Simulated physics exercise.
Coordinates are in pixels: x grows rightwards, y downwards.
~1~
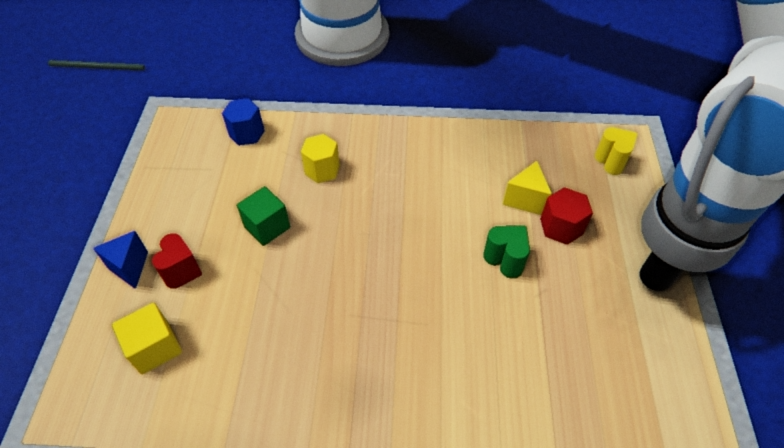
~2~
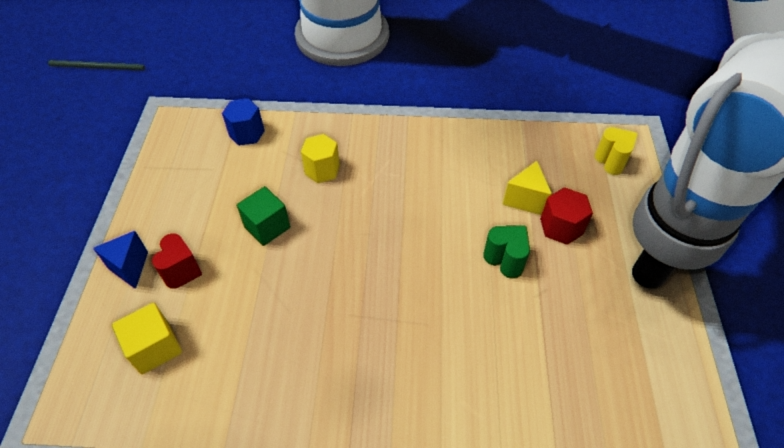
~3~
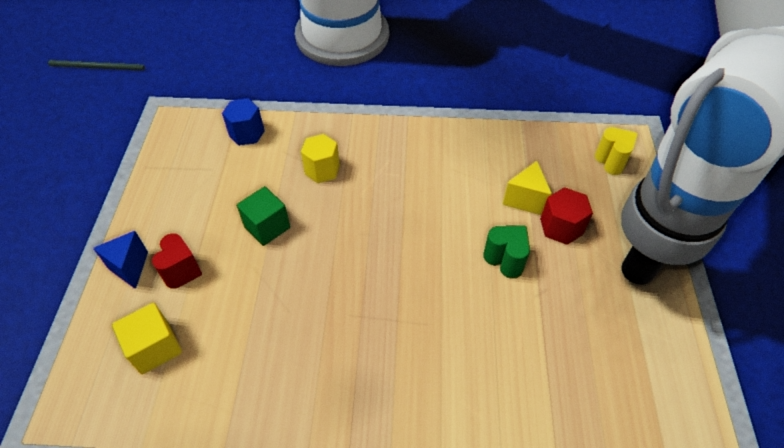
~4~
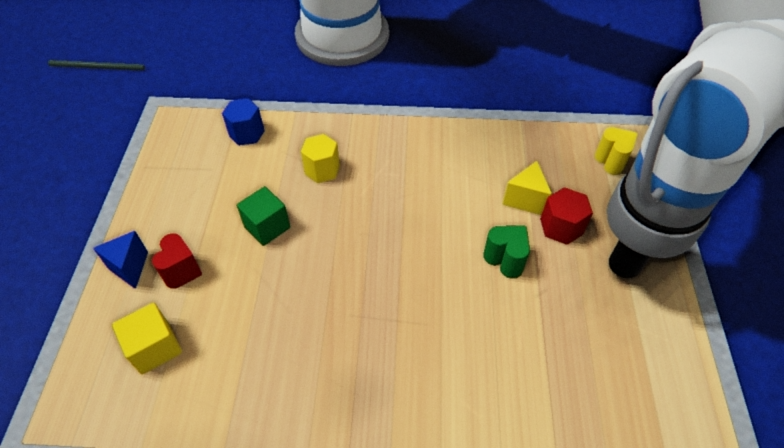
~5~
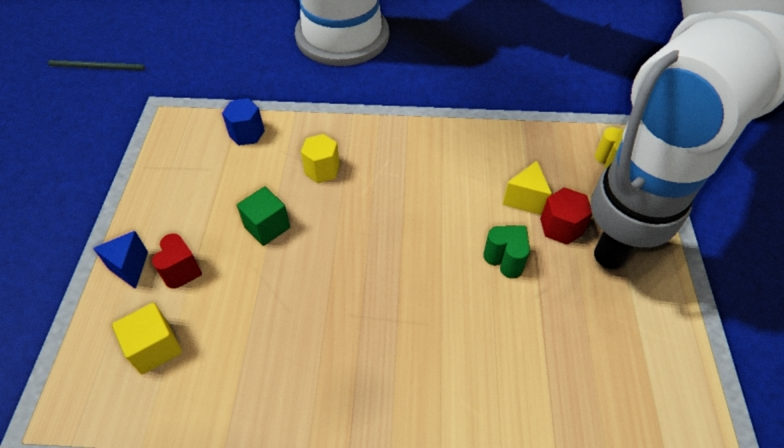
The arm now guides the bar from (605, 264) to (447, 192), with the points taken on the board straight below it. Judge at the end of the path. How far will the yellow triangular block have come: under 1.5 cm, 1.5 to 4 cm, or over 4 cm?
The block shifts between 1.5 and 4 cm.
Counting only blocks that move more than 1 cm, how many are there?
My count: 2.
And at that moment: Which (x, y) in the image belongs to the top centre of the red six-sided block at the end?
It sits at (552, 185).
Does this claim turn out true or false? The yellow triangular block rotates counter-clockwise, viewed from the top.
Answer: True.
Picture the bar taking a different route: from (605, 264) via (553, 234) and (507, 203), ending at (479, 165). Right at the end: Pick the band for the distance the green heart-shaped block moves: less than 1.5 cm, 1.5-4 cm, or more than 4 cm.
That block covers short of 1.5 cm.
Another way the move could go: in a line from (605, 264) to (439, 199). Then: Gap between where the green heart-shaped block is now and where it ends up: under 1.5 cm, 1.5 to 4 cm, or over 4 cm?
The displacement of the green heart-shaped block is below 1.5 cm.
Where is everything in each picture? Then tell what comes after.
In the first picture, bar tip (655, 278); block tops, green heart-shaped block (512, 239); yellow triangular block (532, 178); red six-sided block (571, 204).
In the second picture, bar (647, 276); blocks unchanged.
In the third picture, bar (637, 272); blocks unchanged.
In the fourth picture, bar (624, 266); blocks unchanged.
In the fifth picture, bar (609, 257); green heart-shaped block (512, 239); yellow triangular block (532, 178); red six-sided block (571, 204).
The first path, step by step. One third of the way, bar (551, 231); yellow triangular block (525, 167), turned 45° anticlockwise; red six-sided block (555, 188), turned 50° clockwise.
Two thirds of the way, bar (498, 207); yellow triangular block (526, 165), turned 50° anticlockwise; red six-sided block (552, 185), turned 65° clockwise.
At the end, bar (448, 184); green heart-shaped block in place; yellow triangular block (526, 165), turned 50° anticlockwise; red six-sided block (552, 185), turned 65° clockwise.
